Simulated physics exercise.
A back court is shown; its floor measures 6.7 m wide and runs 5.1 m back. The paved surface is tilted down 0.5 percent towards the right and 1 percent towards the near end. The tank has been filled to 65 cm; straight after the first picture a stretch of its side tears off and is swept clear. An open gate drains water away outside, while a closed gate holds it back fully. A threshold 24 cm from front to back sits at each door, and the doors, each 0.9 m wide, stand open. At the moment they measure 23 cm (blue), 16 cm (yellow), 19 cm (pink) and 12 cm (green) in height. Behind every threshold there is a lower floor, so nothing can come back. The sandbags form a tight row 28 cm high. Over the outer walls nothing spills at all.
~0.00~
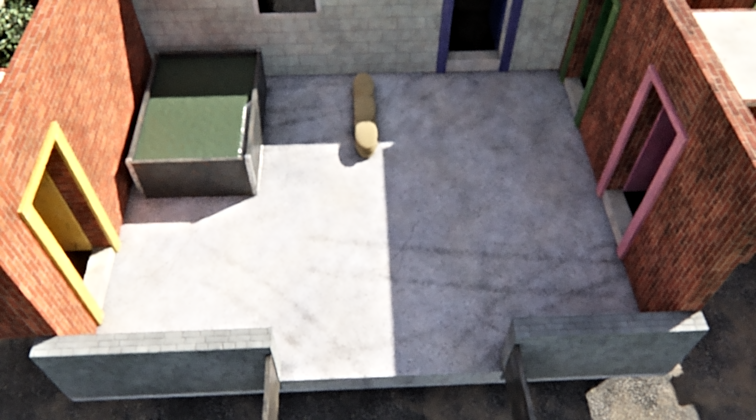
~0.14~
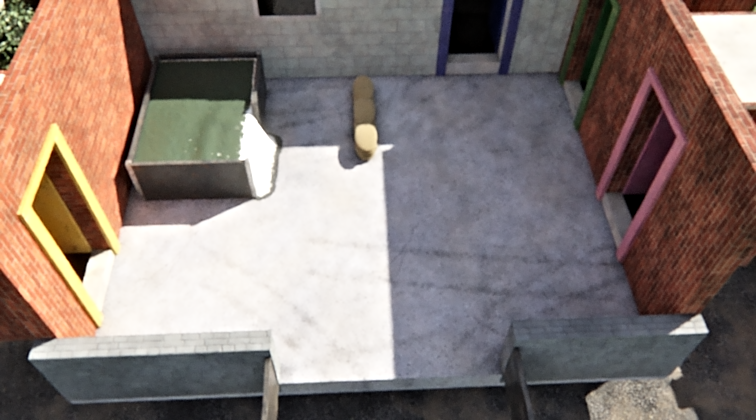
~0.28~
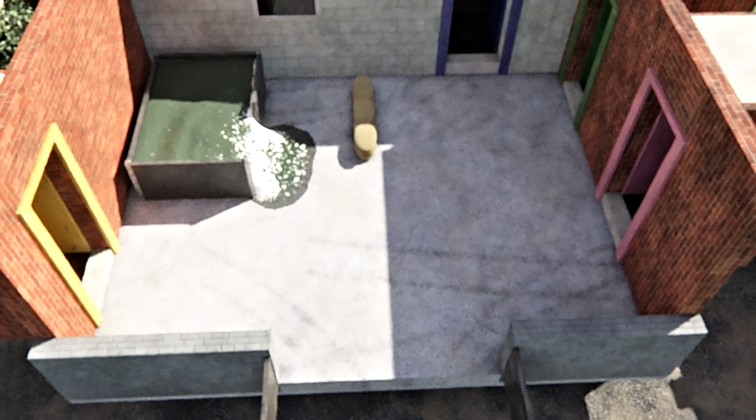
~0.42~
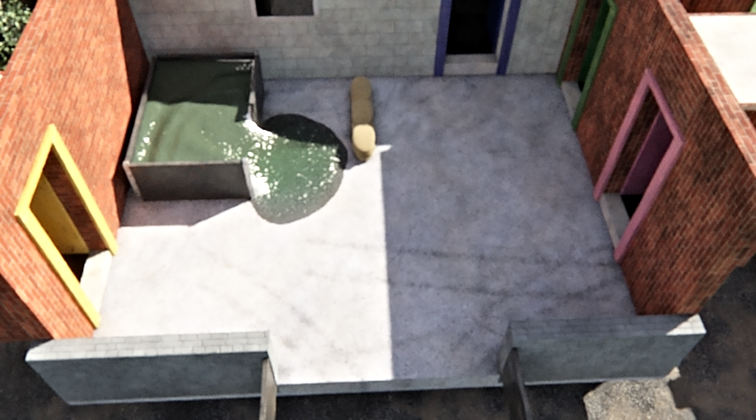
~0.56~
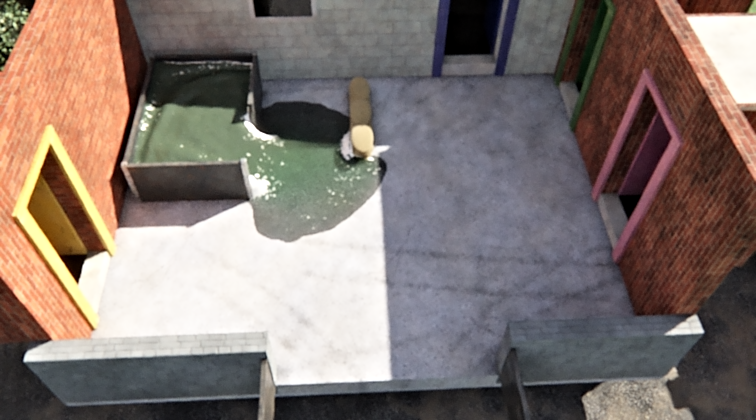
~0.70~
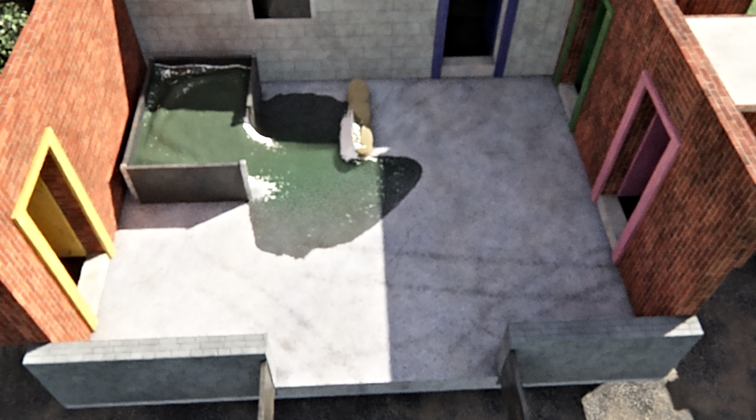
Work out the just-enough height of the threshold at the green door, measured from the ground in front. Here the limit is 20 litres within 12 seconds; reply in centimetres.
It works out at roughly 5.5 cm.
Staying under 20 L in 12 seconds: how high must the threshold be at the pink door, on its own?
Pink: 14.0 cm.
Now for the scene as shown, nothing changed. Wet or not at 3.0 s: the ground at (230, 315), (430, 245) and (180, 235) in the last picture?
So the three spots come out spared, swamped, spared, in that order.
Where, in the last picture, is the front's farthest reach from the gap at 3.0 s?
The farthest wet point sits near (644, 351) in the last view.
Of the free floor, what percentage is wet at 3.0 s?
Roughly 65 percent of the floor is wet.
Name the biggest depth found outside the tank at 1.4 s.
I'd estimate roughly 35 cm.
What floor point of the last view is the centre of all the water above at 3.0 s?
The water is centred near (346, 178).
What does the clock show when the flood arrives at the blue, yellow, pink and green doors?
Blue 2.4 seconds, yellow 5.0 seconds, pink 1.8 seconds, green 2.8 seconds.
After 1.4 s water covers 30 % of the floor, deepest (35 cm) near (341, 152); it has not reached the green door.
After 3.0 s water covers 65 % of the floor, deepest (36 cm) near (640, 337); 4 cm at the green door, 0 litres in over its 12 cm threshold.
After 12.0 s water covers 85 % of the floor, deepest (10 cm) near (556, 355); 5 cm at the green door, 0 litres in over its 12 cm threshold.
At the green door as built, the water arrived by 2.8 s and peaked near 9 cm at 5.8 s.
With a threshold of 5 cm, 28 litres would have come in within the 12 s; with 6 cm, 15 litres. So under 20 litres takes about 5.5 cm.
